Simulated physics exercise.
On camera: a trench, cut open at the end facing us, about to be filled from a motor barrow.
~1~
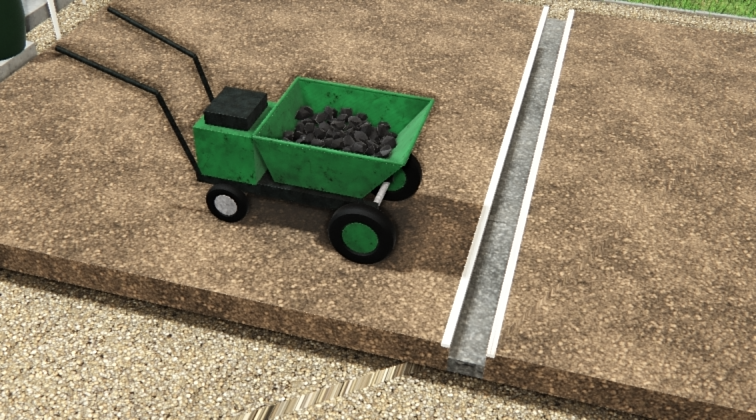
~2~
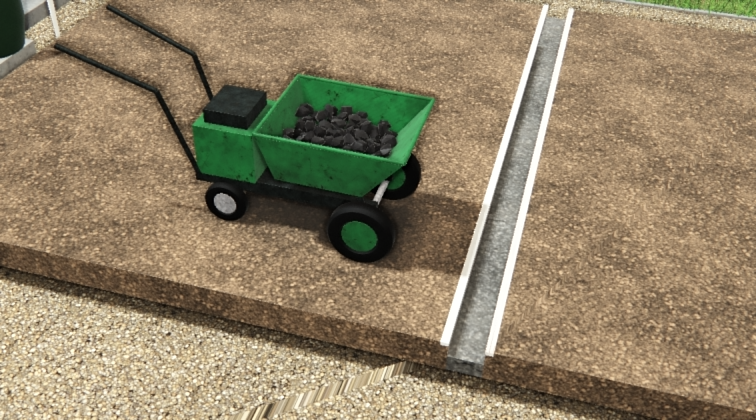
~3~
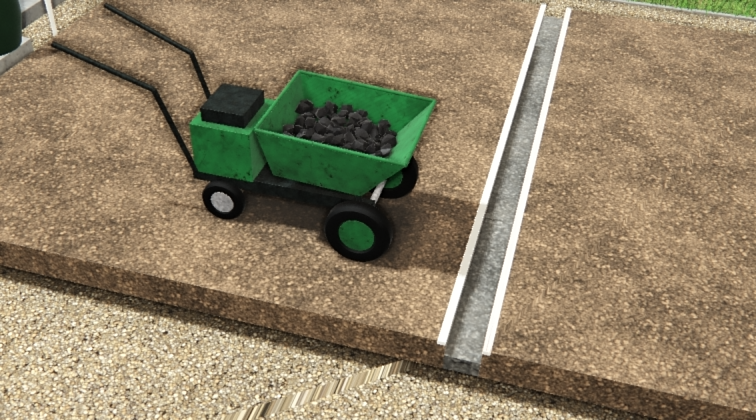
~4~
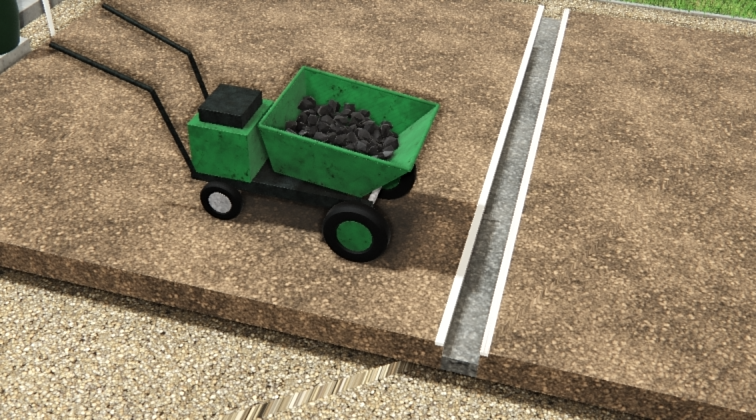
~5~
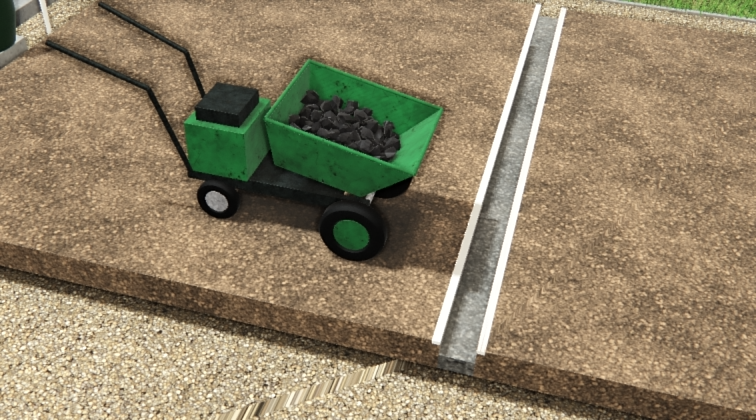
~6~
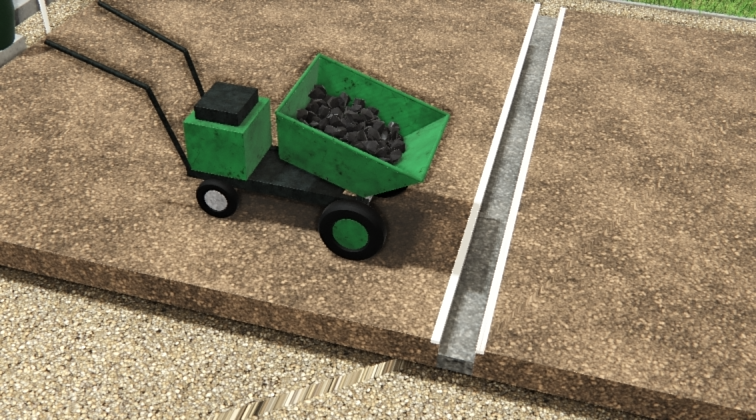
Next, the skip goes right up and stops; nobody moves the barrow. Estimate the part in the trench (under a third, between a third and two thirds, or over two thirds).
In the trench: From one third to two thirds.
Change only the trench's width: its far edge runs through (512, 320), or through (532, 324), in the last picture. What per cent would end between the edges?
About 80 and 80 per cent.
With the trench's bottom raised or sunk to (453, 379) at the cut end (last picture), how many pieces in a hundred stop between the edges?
Some 90 per cent.
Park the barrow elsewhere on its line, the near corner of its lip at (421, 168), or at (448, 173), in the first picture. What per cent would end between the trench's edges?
Roughly 40 per cent, and 0 per cent.
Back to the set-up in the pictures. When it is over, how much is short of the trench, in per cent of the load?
About 5 per cent.
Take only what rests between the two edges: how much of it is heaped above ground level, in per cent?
Close to 35 per cent.
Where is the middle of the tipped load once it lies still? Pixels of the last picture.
Roughly at (483, 249).
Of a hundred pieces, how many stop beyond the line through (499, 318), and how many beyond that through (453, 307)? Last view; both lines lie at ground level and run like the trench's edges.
First some 0, then 60 per cent.
Just after the last frame, skip tipped steeply; every one in the skip.
A moment on, skip tipped right over; the larger part in the skip; just a few short of the trench; about a tenth in or heaped over the trench.
Further on, skip tipped right over; roughly a third in the skip; just a few short of the trench; roughly half in or heaped over the trench; about a tenth beyond it.
When it is over, skip tipped right over; roughly a third in the skip; just a few short of the trench; roughly half in or heaped over the trench; about a tenth beyond it.
